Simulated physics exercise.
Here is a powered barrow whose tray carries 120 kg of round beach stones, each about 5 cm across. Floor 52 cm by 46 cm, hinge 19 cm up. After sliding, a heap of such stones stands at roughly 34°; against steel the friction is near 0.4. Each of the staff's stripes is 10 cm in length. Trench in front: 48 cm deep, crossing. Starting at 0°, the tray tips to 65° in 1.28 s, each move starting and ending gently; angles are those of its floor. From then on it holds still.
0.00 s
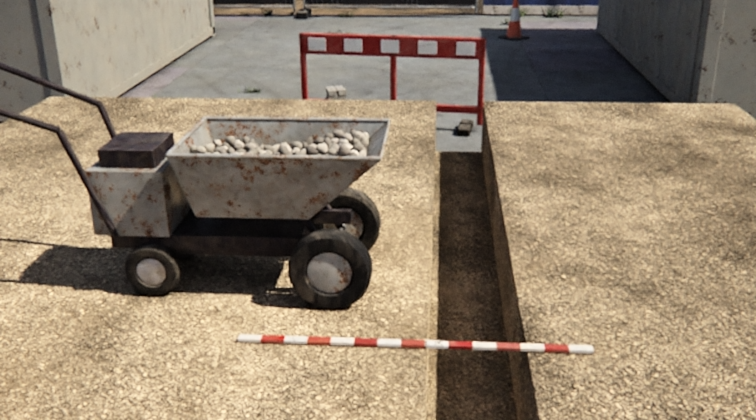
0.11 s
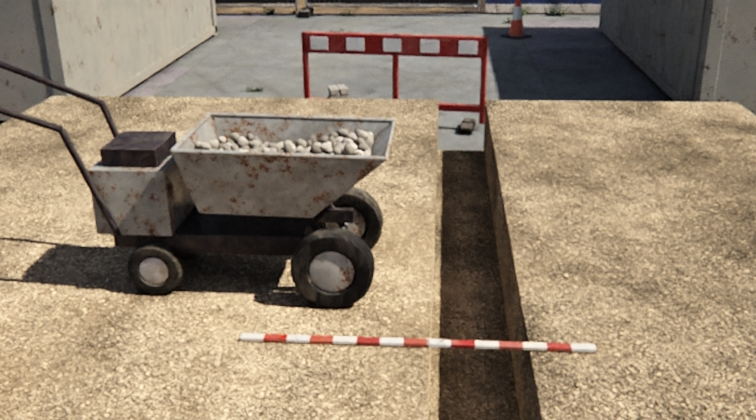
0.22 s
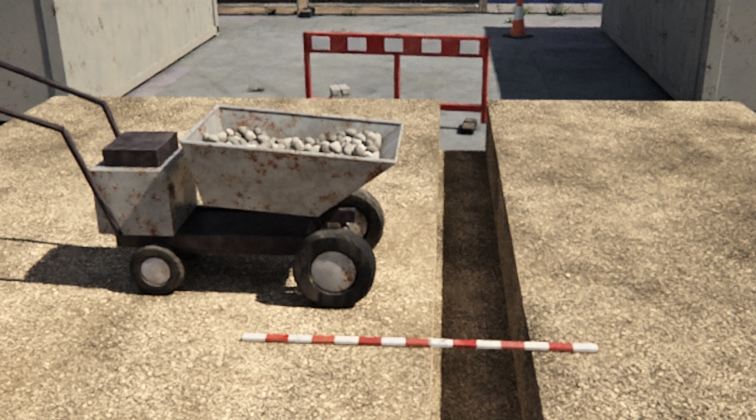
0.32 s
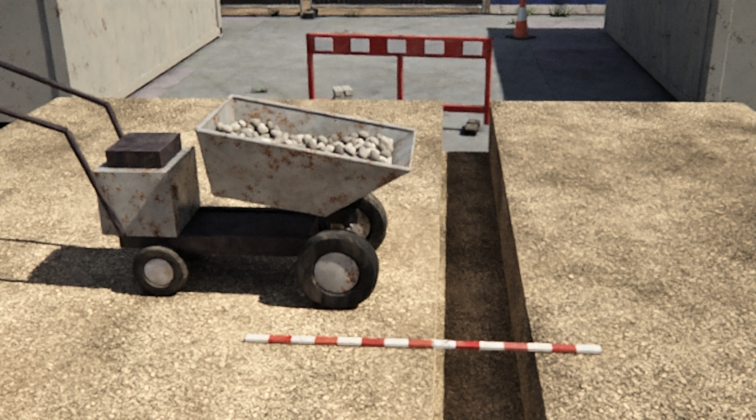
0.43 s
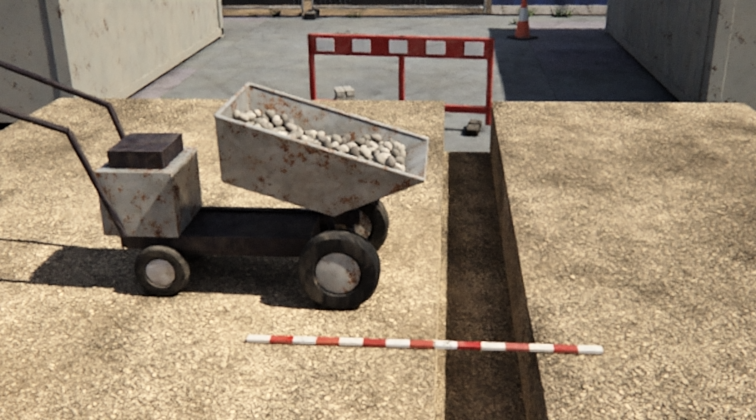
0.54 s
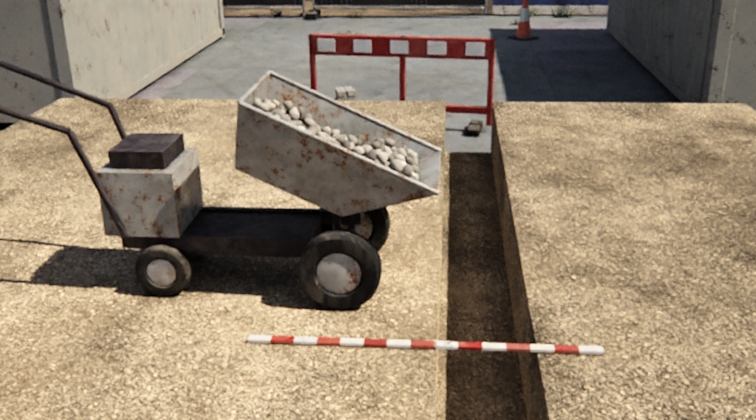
A rusty grey powered barrow beside a narrow trench gradually tilting its tray of pale round stones forward to the right.
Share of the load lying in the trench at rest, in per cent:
68 per cent.
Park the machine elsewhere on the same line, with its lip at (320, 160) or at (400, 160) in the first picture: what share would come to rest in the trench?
I'd say some 100 per cent and some 45 per cent.
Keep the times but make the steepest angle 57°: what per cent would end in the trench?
With that change, near 75 per cent.
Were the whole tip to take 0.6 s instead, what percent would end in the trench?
I'd put it at roughly 50 per cent.
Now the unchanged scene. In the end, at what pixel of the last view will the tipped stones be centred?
Roughly at (504, 354).
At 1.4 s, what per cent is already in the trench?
I'd put it near 35 per cent.
After 1.0 s the floor is at 55°; 100 % in the tray; the foremost stones are at (473, 235).
After 1.4 s the floor is at 65°; 57 % in the tray, 35 % in the trench, 7 % past the trench; the foremost stones are at (554, 276).
After 1.7 s the floor is at 65°; 16 % in the tray, 54 % in the trench, 30 % past the trench; the foremost stones are at (662, 298).
After 3.7 s the floor is at 65°; 0 % in the tray, 68 % in the trench, 32 % past the trench; the foremost stones are at (727, 294).
